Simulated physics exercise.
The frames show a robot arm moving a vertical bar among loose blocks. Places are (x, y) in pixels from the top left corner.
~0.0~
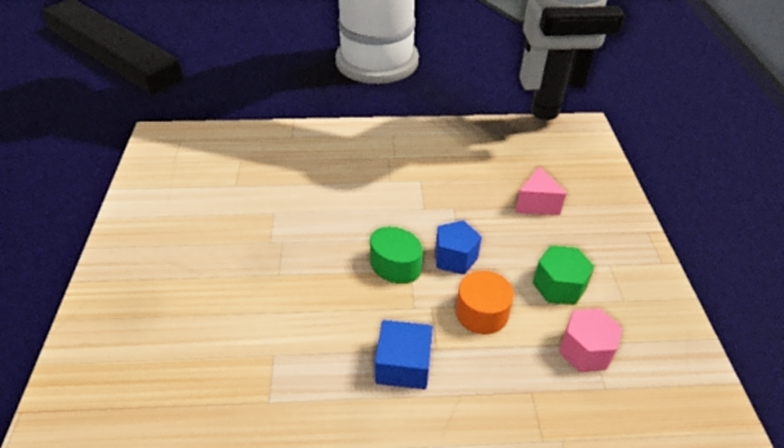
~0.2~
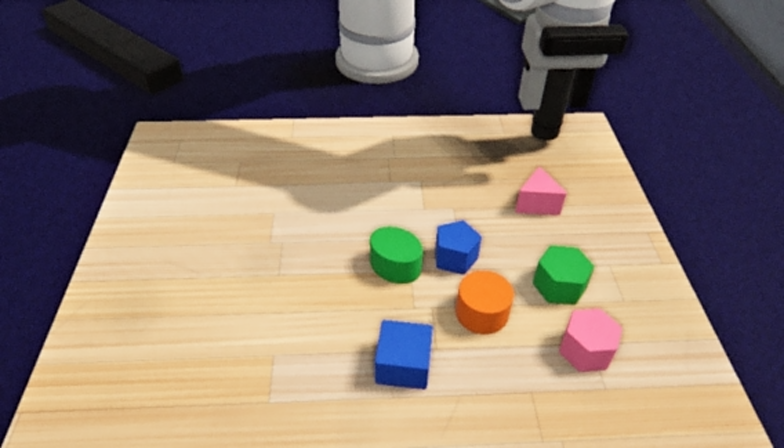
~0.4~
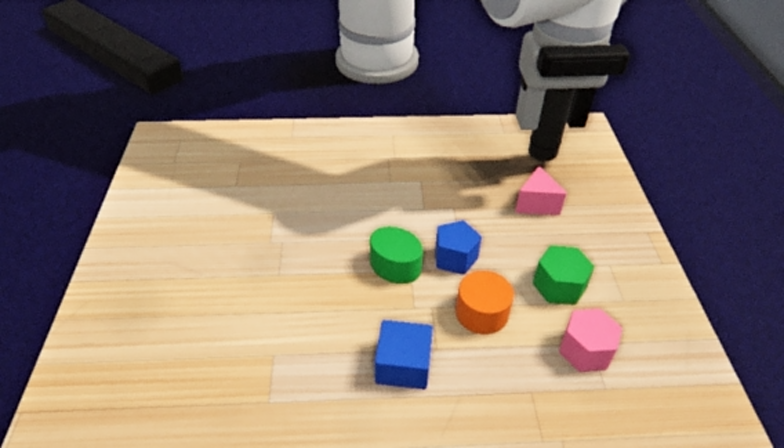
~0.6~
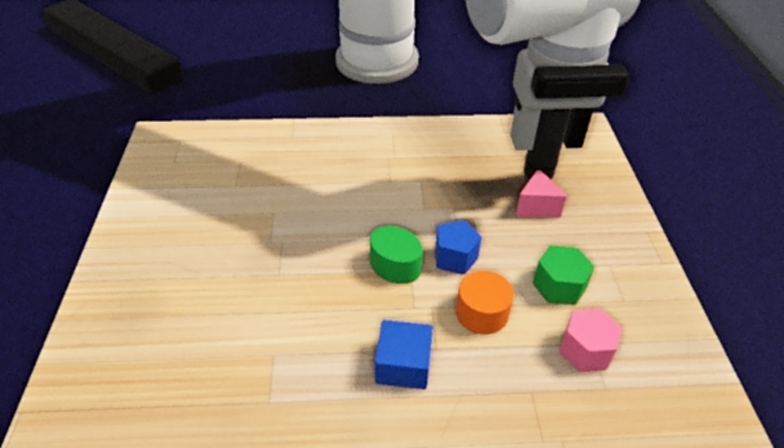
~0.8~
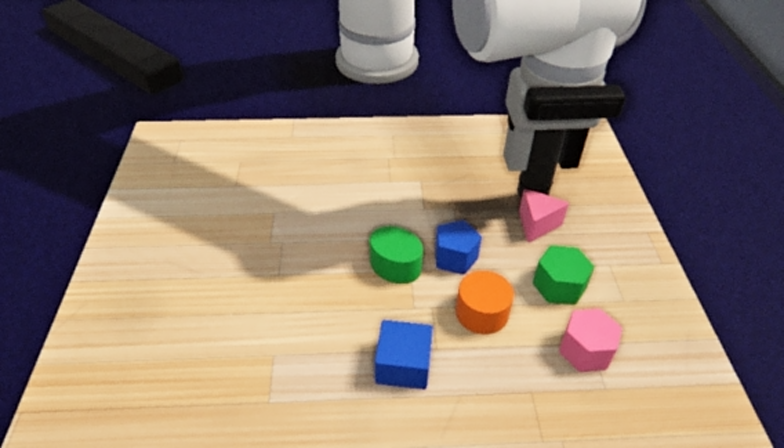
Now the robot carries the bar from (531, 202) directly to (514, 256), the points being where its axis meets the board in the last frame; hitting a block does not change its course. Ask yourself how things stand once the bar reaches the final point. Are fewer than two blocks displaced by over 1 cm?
Yes
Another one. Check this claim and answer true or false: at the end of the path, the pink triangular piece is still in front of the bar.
Answer: False.
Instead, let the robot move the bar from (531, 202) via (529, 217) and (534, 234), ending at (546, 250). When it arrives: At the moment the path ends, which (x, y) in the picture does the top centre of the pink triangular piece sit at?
Final place: (577, 248).
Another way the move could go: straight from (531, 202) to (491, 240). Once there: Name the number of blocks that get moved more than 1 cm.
Blocks moved: One.
What follows on the original path. Halfway along, bar (525, 220); pink triangular piece (547, 227), turned 55° anticlockwise.
At the end, bar (516, 247); pink triangular piece (557, 235), turned 90° anticlockwise; green hexagonal block in place.
